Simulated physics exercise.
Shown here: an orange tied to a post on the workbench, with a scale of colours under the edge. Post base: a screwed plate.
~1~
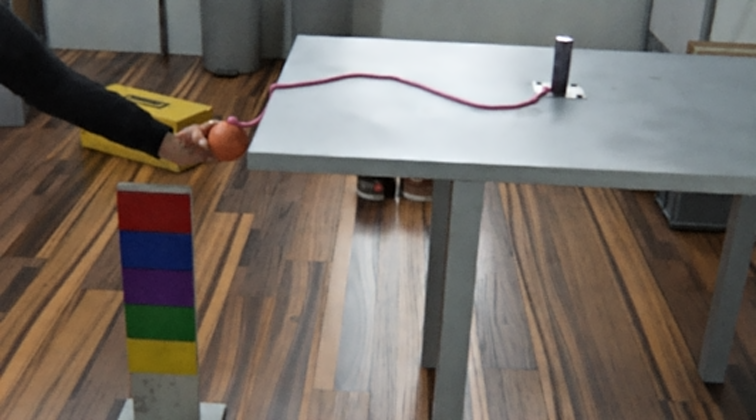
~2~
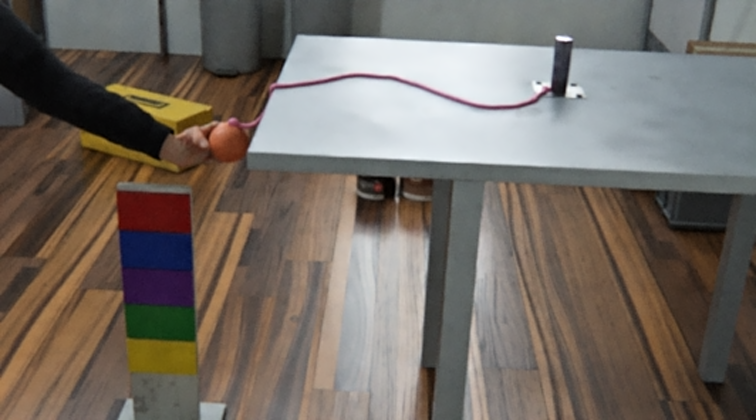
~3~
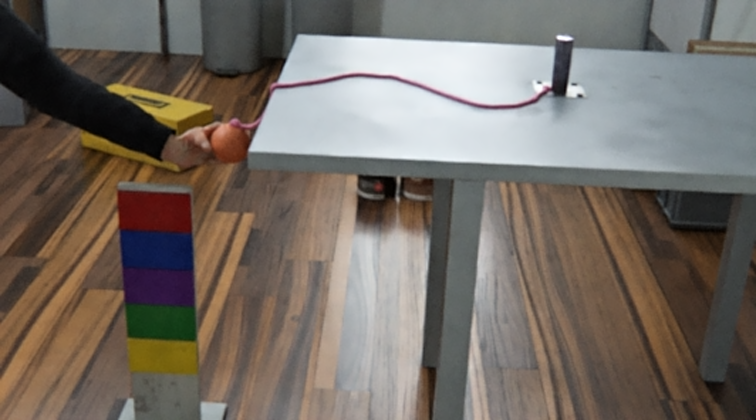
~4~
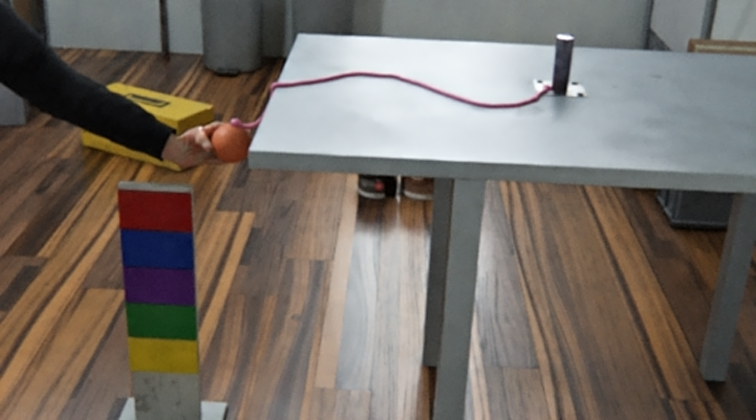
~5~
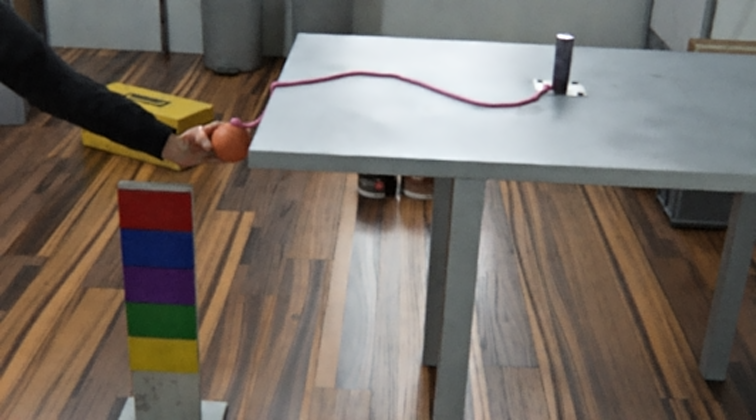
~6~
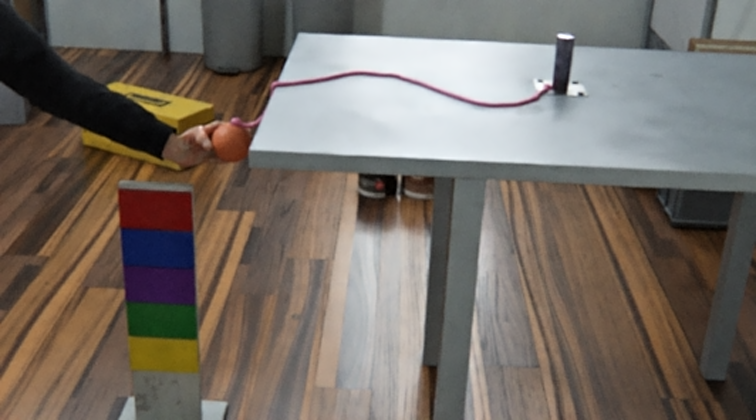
At a grey workbench, a hand held an orange ball, tied by a pinkish-red cord to a short post, just off the left edge near an upright strip of coloured bands, and barely moved.
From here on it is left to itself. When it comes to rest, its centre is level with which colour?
The blue one.
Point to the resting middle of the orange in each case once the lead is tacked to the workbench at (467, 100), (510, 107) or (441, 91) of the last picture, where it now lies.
First try near (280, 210), second near (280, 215), third near (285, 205).
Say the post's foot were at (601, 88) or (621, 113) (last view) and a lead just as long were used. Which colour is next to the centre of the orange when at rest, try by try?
Answer, in order: Red, red.
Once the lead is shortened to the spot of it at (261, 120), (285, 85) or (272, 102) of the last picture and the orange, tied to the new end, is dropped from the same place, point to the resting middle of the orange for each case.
Respectively (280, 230), (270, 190) and (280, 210).
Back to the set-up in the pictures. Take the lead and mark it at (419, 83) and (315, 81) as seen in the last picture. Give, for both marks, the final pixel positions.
The first lands at (353, 85), while the second lands at (273, 139).
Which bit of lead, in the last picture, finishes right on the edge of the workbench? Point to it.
Near pixel (358, 73).
A little later, orange near (300, 254); level with blue.
Next, orange near (257, 255); level with blue.
When it is over, orange near (268, 256); level with blue. At blue.
